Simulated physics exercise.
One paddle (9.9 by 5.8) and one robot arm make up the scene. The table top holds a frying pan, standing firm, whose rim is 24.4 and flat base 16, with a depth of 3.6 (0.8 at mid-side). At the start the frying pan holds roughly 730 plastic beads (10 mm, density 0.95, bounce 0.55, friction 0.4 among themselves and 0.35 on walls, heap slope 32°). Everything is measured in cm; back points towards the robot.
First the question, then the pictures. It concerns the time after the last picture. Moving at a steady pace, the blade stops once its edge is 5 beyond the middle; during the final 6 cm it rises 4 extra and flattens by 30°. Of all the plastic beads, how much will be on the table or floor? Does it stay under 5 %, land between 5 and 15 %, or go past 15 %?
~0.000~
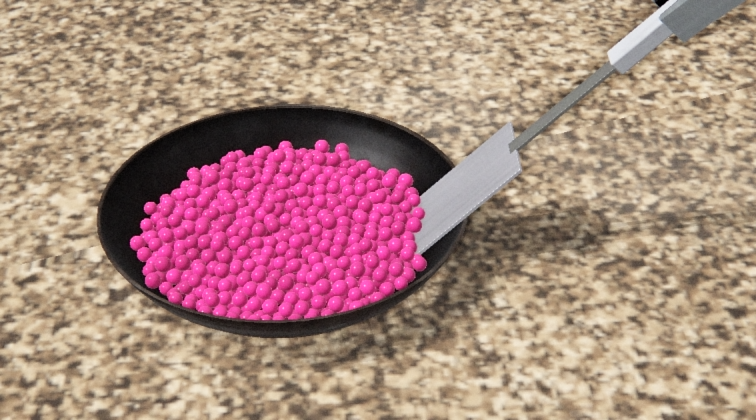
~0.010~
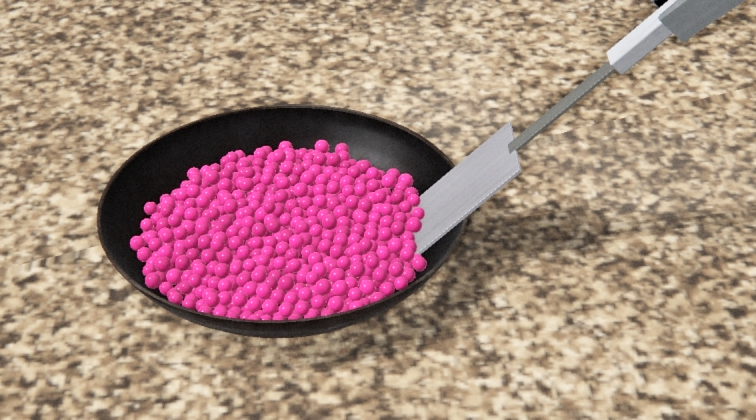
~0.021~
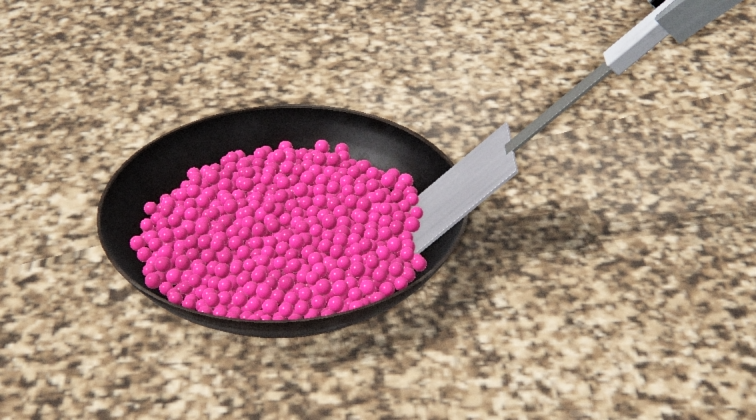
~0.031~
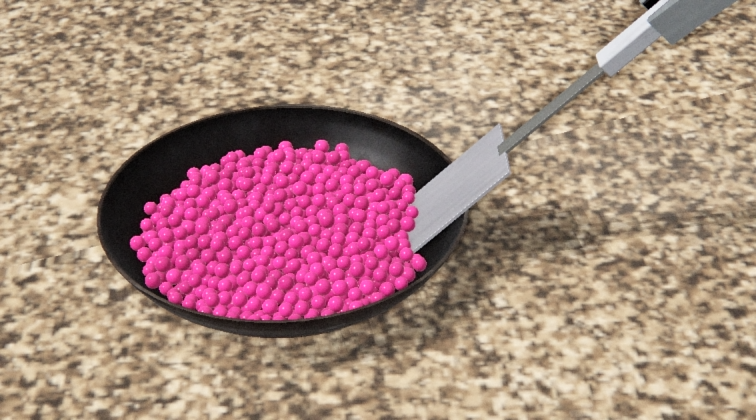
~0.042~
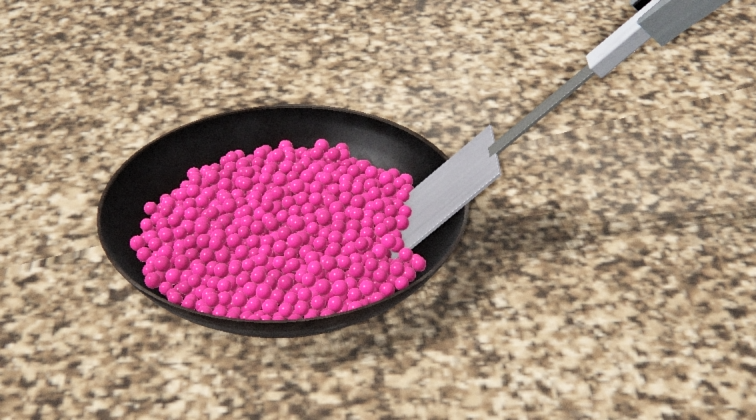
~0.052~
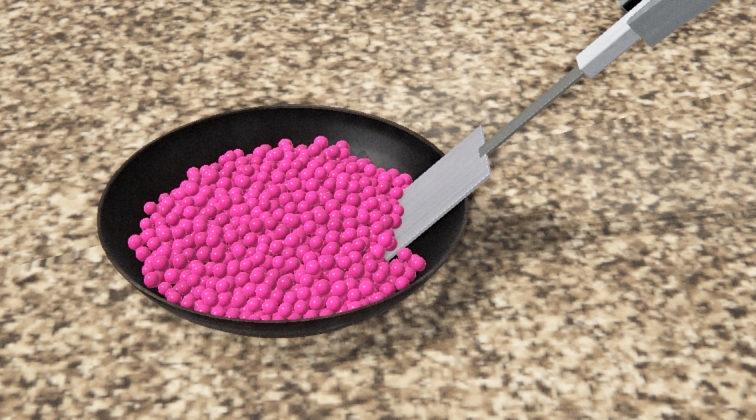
It stays under 5 %.
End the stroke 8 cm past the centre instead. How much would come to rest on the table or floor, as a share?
That would be something like 5 in a hundred.
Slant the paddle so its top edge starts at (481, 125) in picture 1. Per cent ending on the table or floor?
Spill: Approx. 0 per cent.
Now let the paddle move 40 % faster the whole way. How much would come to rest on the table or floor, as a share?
5 %.
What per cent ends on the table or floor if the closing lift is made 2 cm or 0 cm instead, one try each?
I'd say close to 0 percent for the first and close to 0 percent for the second.
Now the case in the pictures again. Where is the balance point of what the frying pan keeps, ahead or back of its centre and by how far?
The balance point lies close to 2.5 cm ahead.
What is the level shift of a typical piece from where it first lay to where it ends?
Somewhere about 2 centimetres, I'd say.
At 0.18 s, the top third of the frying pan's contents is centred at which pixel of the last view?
The middle lies somewhere about (238, 217).
By 0.12 s, sloping 45°, highest piece 4 above the table; 731 in the frying pan.
By 0.18 s, sloping 31°, highest piece 6 above the table; 731 in the frying pan.
By 0.42 s, sloping 15°, highest piece 5 above the table; 728 in the frying pan, 2 on the table or floor, 1 on the blade or in flight.
By 1.47 s, sloping 15°, highest piece 4 above the table; 727 in the frying pan, 4 on the table or floor.
Final count, 727 in the frying pan, 4 on the table or floor. That is 1 % on the table or floor.
